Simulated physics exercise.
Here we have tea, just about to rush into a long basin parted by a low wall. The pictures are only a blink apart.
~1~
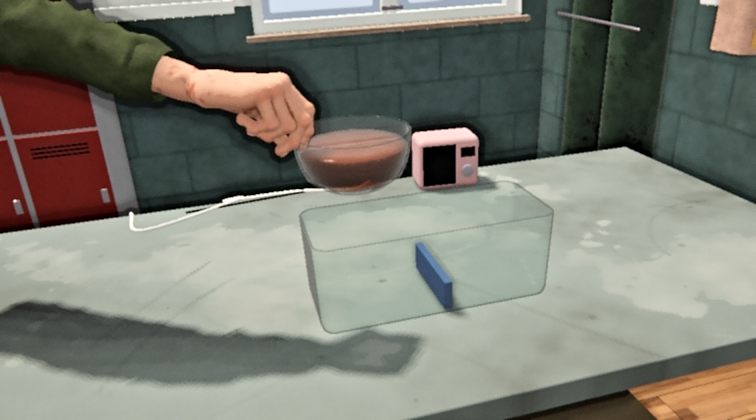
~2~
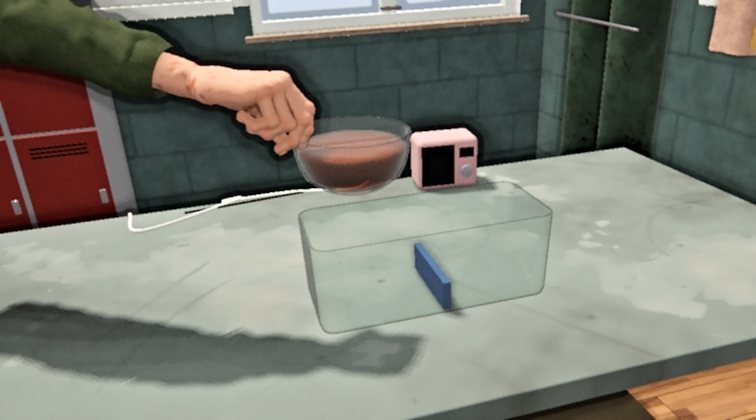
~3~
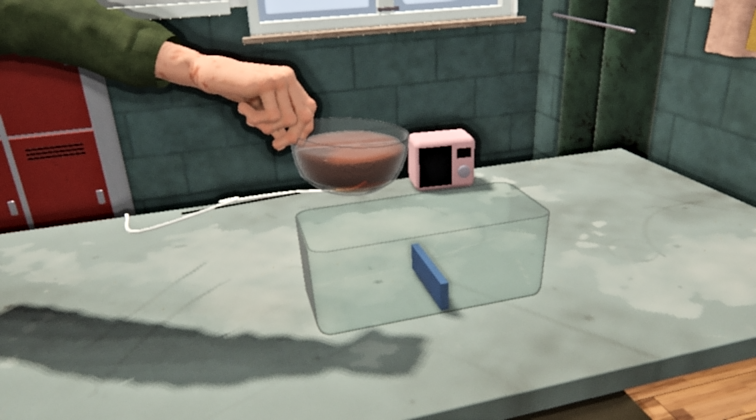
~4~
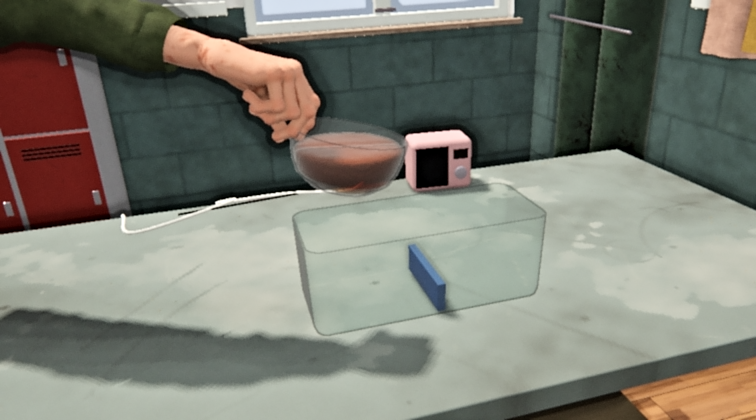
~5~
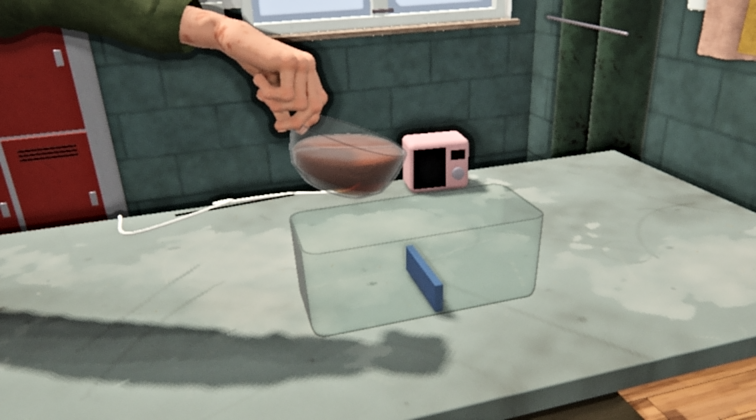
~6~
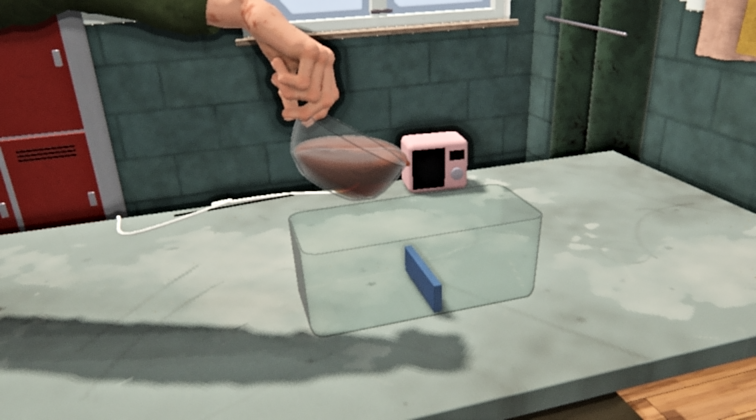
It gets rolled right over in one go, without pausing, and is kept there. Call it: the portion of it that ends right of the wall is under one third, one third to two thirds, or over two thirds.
One third to two thirds.
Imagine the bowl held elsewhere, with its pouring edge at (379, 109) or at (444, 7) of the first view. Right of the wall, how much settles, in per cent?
In order, some 25 and 85 percent.
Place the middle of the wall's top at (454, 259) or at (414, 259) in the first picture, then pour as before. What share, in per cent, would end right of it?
Try 1: Some 20 %; try 2: 75 %.
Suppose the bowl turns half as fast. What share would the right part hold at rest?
Estimate: Around 70 %.
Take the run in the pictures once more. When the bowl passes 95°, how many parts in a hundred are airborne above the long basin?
Near 20 %.
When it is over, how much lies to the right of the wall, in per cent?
I'd put it at around 55 %.
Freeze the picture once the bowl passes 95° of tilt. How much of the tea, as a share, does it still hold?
Around 15 percent remains.
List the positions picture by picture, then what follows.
It leans 0°; its right rim is at (407, 126); the tea meets the walls at (297, 150) and (404, 137); the long basin's rim runs from (306, 232) to (533, 197); the wall's top is at (433, 262), in the first picture.
It leans 1°; its right rim is at (407, 127); the tea meets the walls at (296, 150) and (403, 138), in the second picture.
It leans 6°; its right rim is at (406, 132); the tea meets the walls at (295, 149) and (401, 140), in the third picture.
It leans 13°; its right rim is at (404, 140); the tea meets the walls at (293, 149) and (400, 143), in the fourth picture.
It leans 22°; its right rim is at (403, 150); the tea meets the walls at (292, 150) and (400, 145), in the fifth picture.
It leans 33°; its right rim is at (401, 162); the tea meets the walls at (293, 151) and (399, 154); 4 per cent is over the edge, in the sixth picture.
A moment on, the bowl is tipped on its side and 17 per cent is still to pour, 18 is left of the wall and 44 right of it.
Next, the bowl is tipped right over and 1 per cent is still to pour, 40 is left of the wall and 57 right of it.
Then the bowl is tipped right over and 0 per cent is still to pour, 44 is left of the wall and 56 right of it.
Later the bowl is tipped right over and 0 per cent is still to pour, 44 is left of the wall and 56 right of it.
At rest 44 per cent lies left of the wall, 56 right of it and 1 outside.
